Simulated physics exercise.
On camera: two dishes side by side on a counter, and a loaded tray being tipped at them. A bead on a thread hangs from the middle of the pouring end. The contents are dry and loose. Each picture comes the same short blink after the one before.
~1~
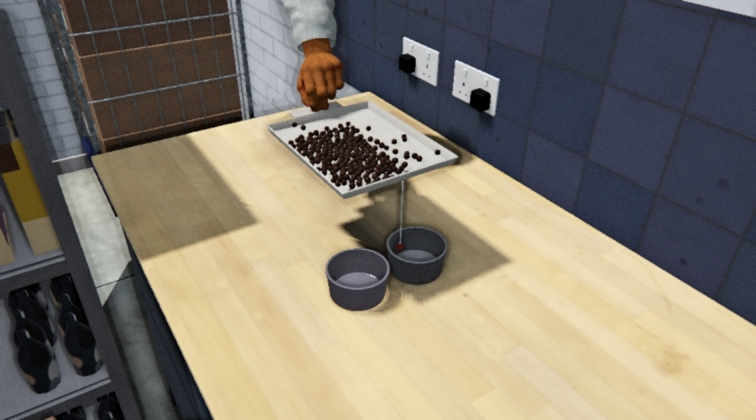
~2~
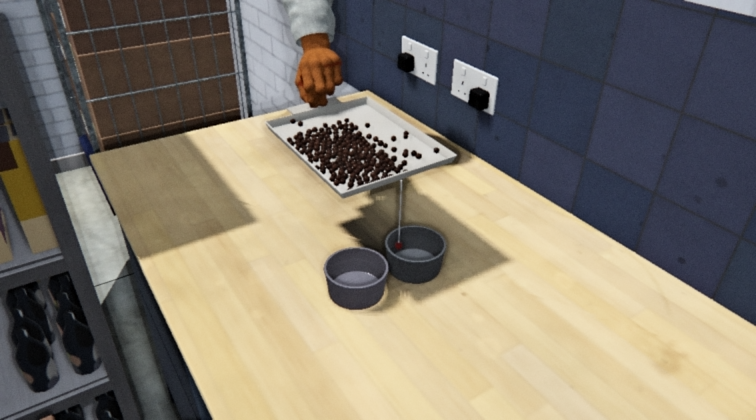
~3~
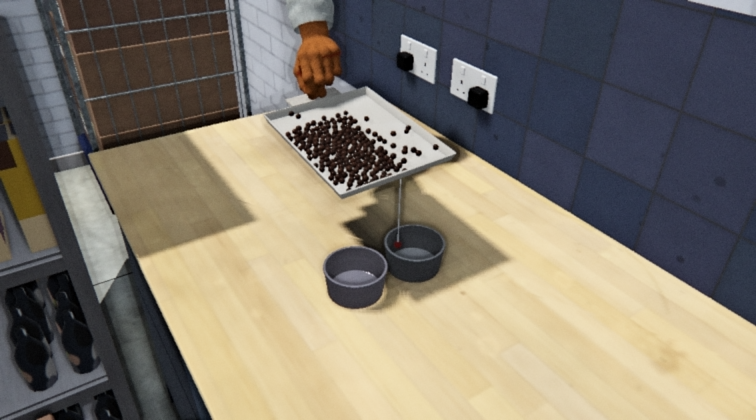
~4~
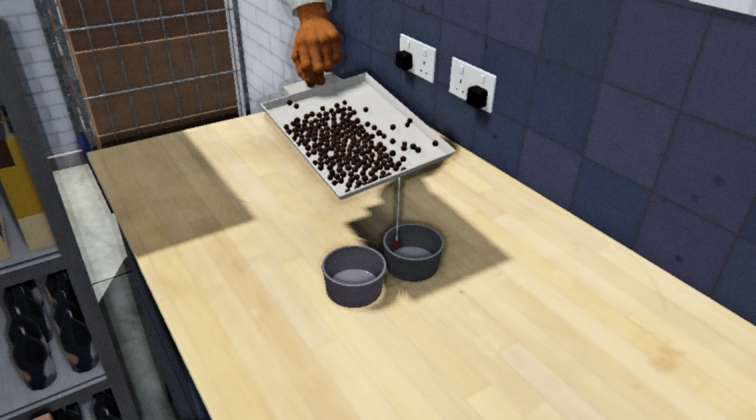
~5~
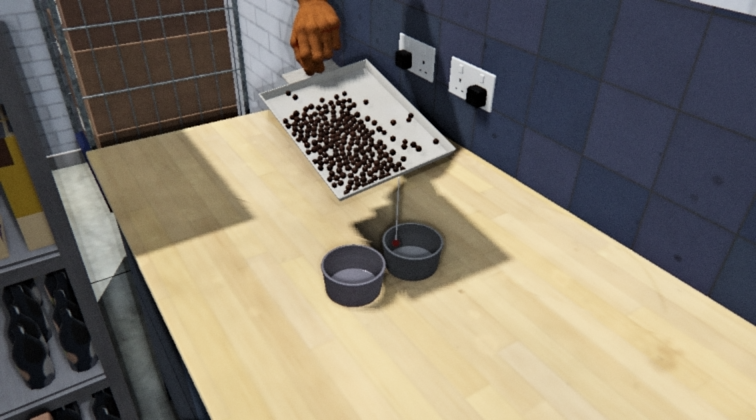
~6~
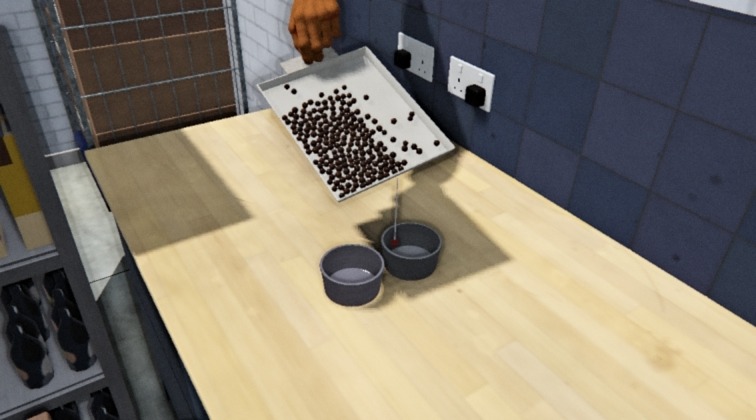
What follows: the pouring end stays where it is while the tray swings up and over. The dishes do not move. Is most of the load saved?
Together they catch under half.
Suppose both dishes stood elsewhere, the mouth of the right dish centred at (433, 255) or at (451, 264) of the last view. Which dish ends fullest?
The first try: The left one. The second: The left one.
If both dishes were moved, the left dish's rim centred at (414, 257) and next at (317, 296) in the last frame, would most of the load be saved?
The first try: Not half. The second: More than half.
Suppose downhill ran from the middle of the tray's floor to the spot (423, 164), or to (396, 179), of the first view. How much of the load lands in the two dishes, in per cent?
About 10 and 0 per cent.
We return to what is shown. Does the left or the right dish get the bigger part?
It is the left one.
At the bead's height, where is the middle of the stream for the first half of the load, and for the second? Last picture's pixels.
First near (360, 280), later near (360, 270).
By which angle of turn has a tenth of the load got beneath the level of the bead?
Near 60 degrees.
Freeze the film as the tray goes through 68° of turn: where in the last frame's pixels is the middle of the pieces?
Around (357, 206).
Soon, tray tipped steeply; about half on the tray; a stray few in the left dish; about a quarter outside both; about a third in the air.
A while on, tray tipped past a quarter turn; about a quarter in the left dish; most outside both; a stray few in the air.
Towards the end, tray tipped past a quarter turn; about a quarter in the left dish; most outside both.
Finally, tray tipped past a quarter turn; about a quarter in the left dish; none in the right dish; most outside both.
